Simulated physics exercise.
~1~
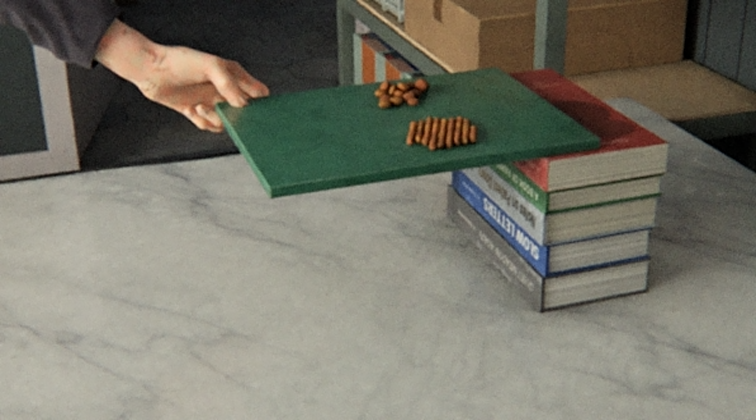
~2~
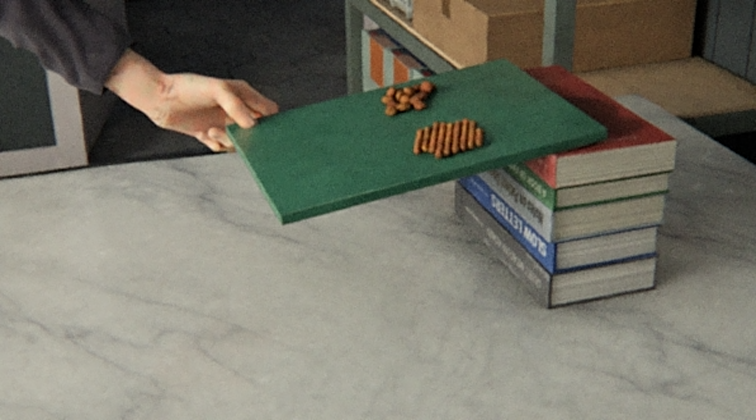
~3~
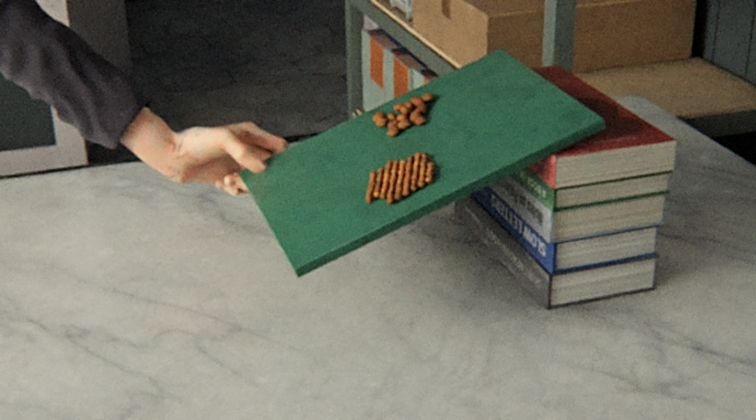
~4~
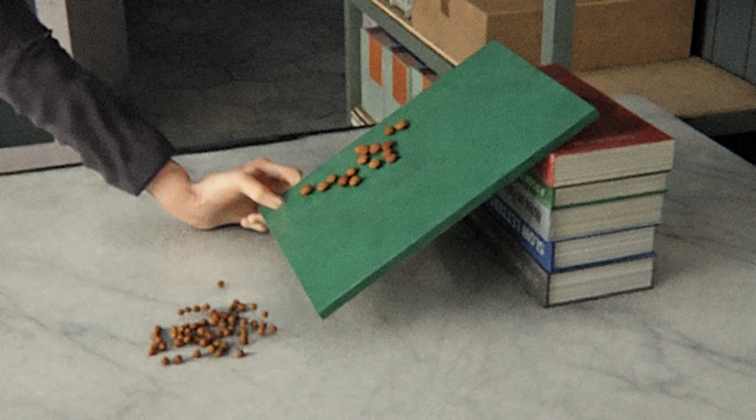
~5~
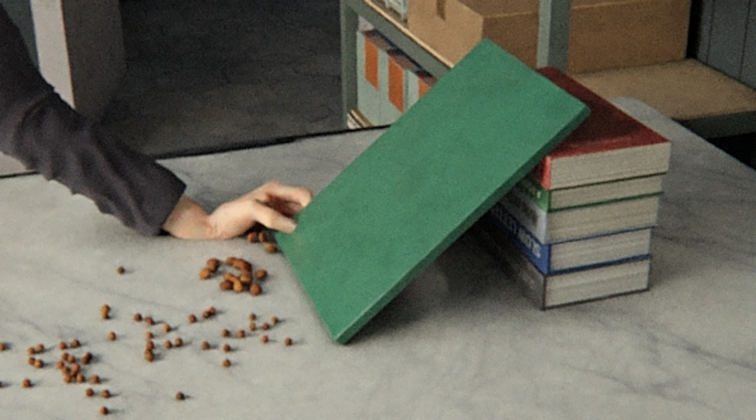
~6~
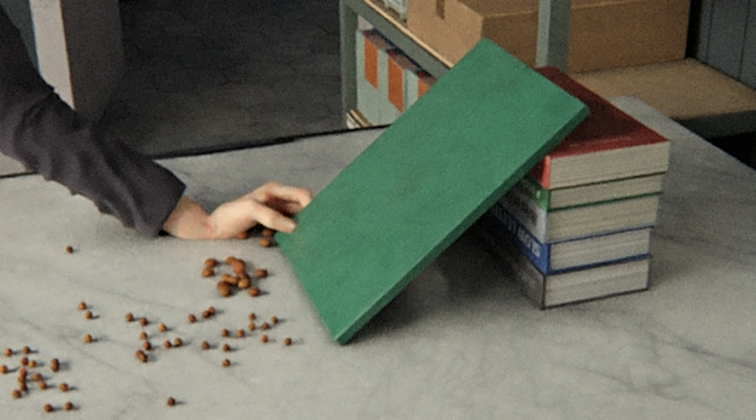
A green board propped on a stack of books was tilted steadily down by a hand at its left end, and the front pile of small brown pieces slid off first and scattered widely, then the back pile followed, stopping close to the board.
